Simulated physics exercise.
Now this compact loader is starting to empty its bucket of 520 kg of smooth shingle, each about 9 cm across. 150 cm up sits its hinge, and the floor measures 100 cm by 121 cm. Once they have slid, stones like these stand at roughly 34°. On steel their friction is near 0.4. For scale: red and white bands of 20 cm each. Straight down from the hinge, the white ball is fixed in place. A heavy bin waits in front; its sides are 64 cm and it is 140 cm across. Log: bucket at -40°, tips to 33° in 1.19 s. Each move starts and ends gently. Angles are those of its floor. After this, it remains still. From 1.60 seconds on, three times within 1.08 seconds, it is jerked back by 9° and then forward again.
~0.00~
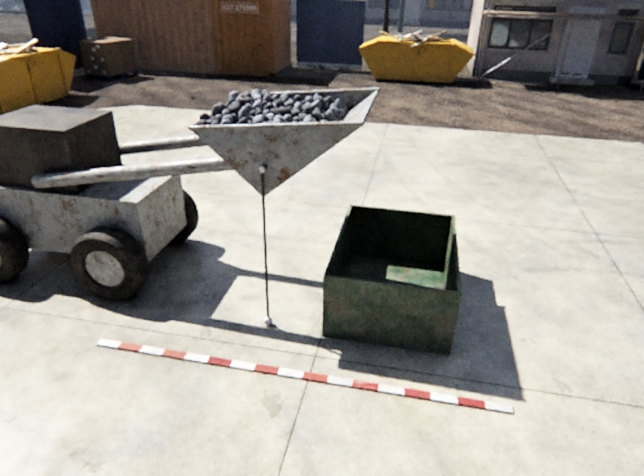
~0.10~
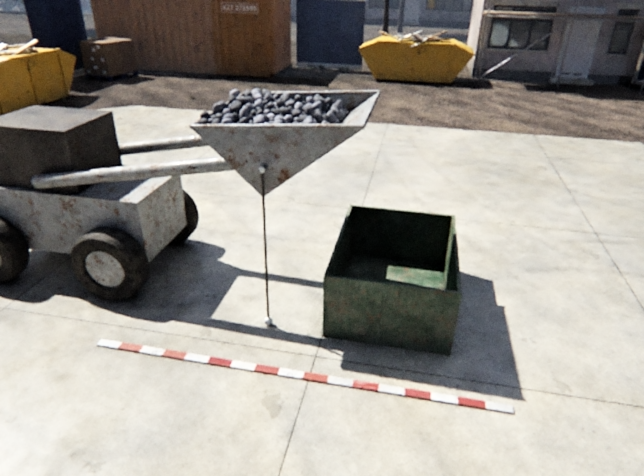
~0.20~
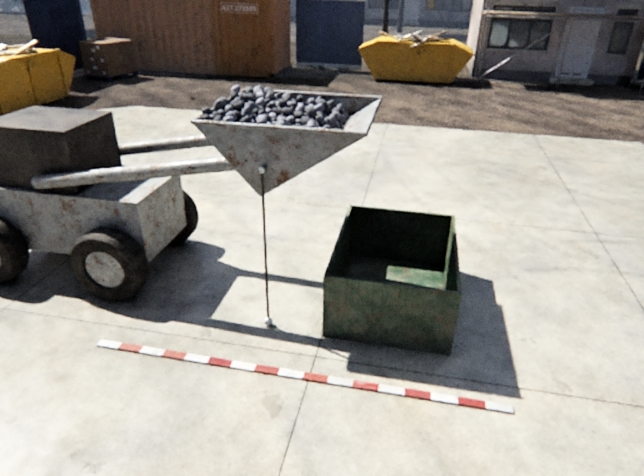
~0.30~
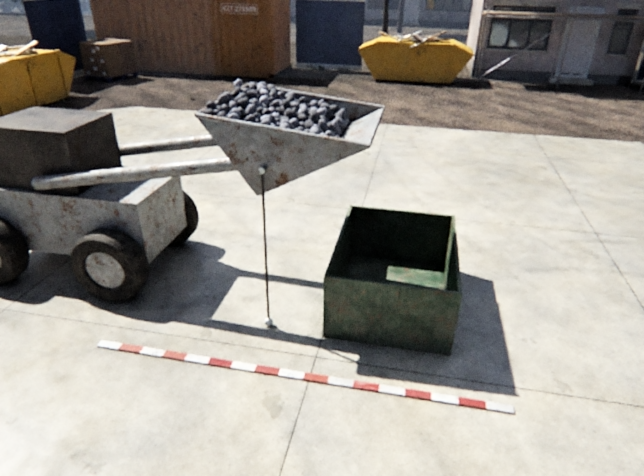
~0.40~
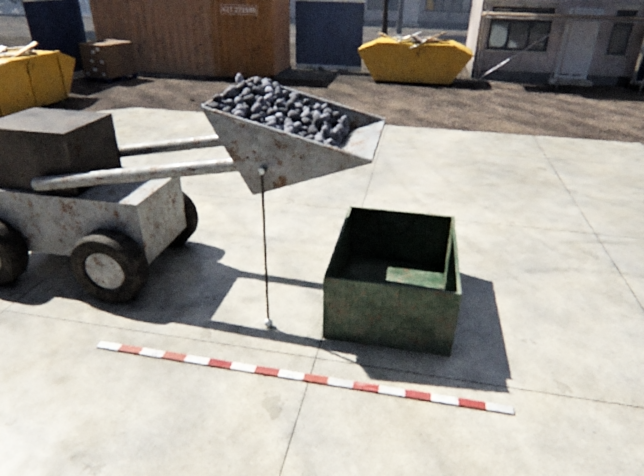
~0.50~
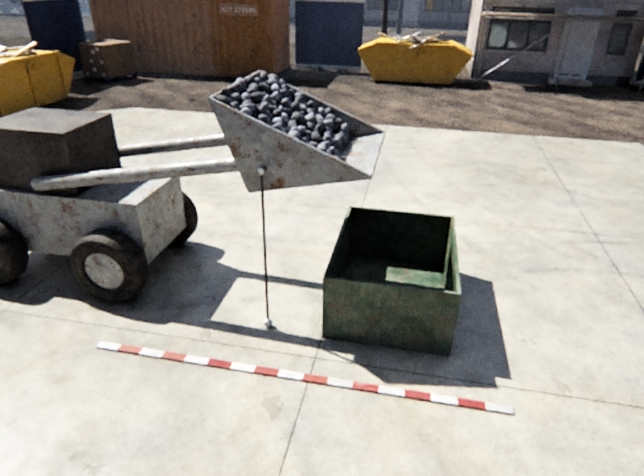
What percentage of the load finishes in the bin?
About 100 per cent.
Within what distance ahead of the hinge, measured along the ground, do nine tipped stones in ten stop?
It's roughly 150 cm in front of the hinge.
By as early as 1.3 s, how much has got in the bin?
Approx. 35 % of the load.
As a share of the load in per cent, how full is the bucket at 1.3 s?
Estimate: Approx. 65 %.
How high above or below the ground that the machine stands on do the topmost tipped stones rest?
Some 44 cm above that level.
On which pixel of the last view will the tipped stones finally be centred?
At about pixel (407, 288) in the last view.
After 0.9 s the floor is at 21°; 100 % in the bucket; the foremost stones are at (351, 191).
After 1.3 s the floor is at 33°; 66 % in the bucket, 33 % in the bin; the foremost stones are at (396, 269).
After 3.1 s the floor is at 33°; 0 % in the bucket, 98 % in the bin, 2 % beside or beyond the bin; the foremost stones are at (492, 312).
After 5.9 s the floor is at 33°; 0 % in the bucket, 98 % in the bin, 2 % beside or beyond the bin; the foremost stones are at (492, 312).
